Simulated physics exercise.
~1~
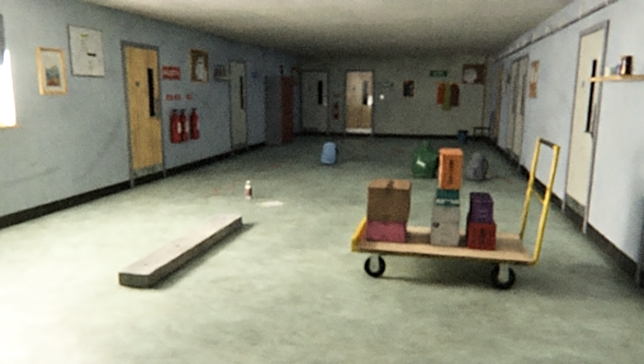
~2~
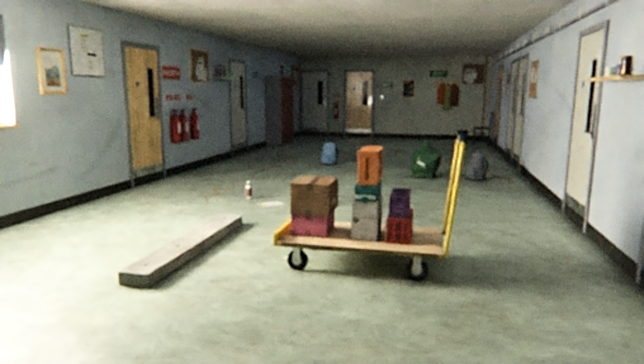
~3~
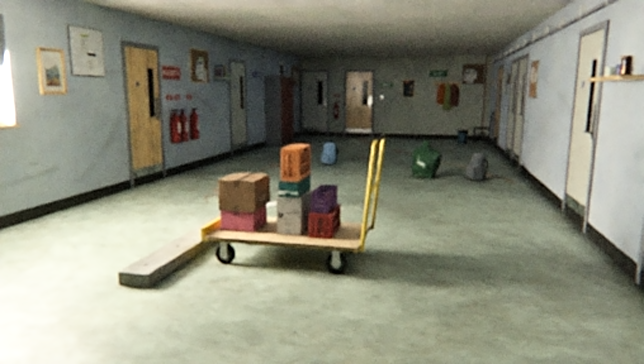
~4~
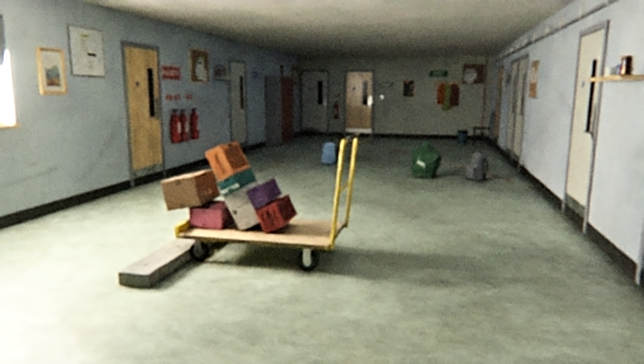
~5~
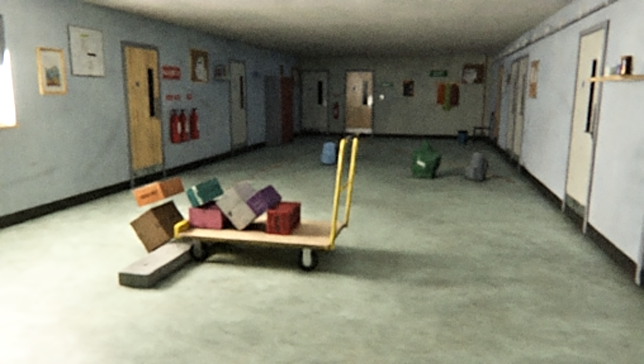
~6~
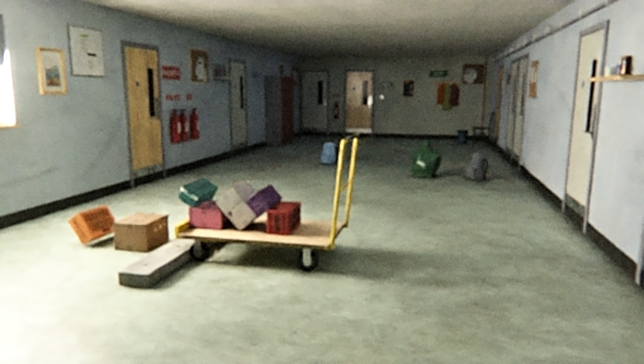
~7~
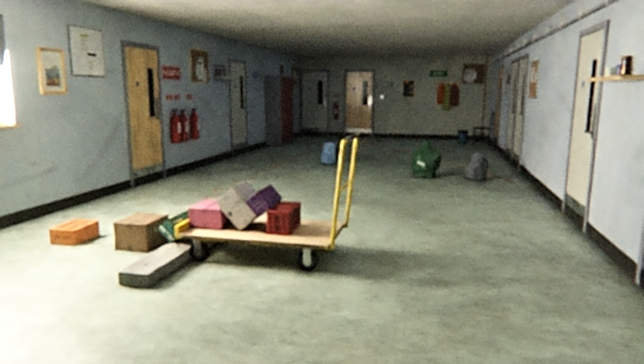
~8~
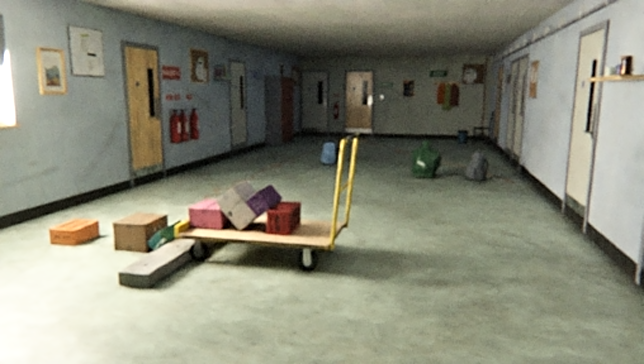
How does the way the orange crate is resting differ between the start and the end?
At the start the orange crate stands upright on top of the load on the trolley. At the end it lies on its side on the floor, off to the left.
Loaded trolley rolling left into a floor beam and stopping, its stack toppling and orange, brown and teal boxes spilling off.
